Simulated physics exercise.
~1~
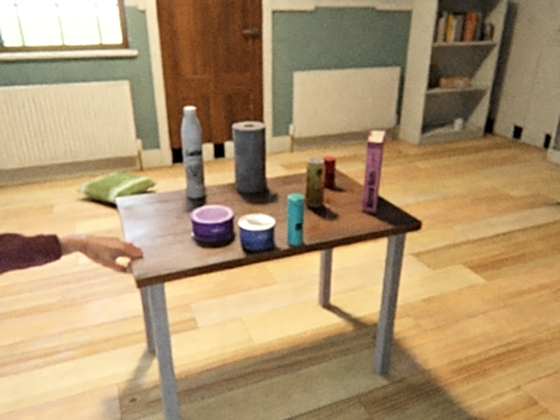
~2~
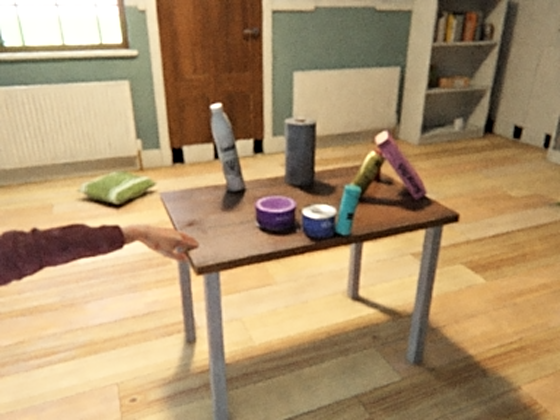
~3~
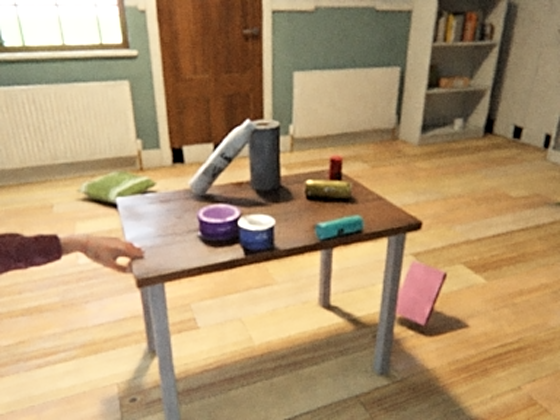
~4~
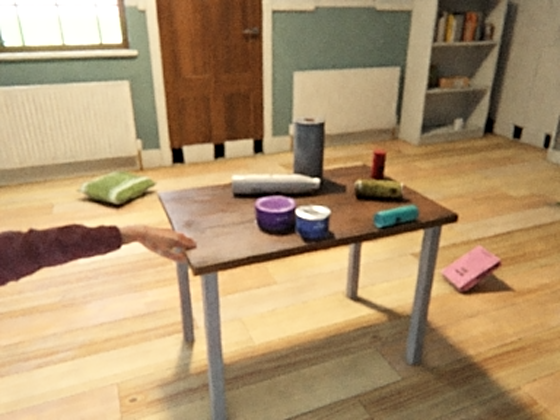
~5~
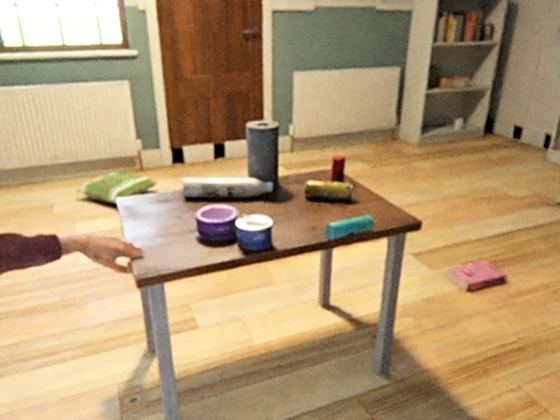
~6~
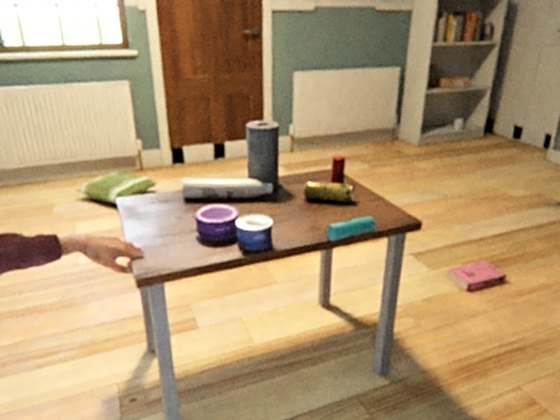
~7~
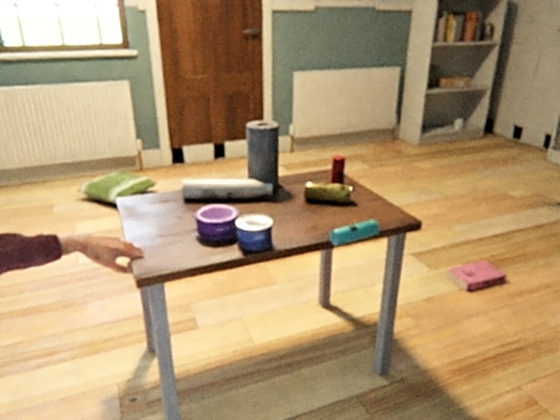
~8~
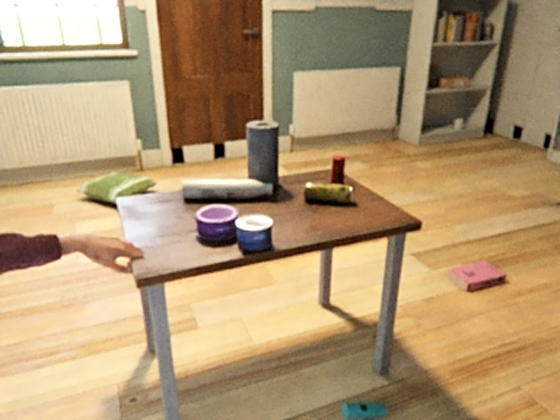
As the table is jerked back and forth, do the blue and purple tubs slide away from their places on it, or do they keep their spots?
Both the blue tub and the purple tub keep their spots on the table.
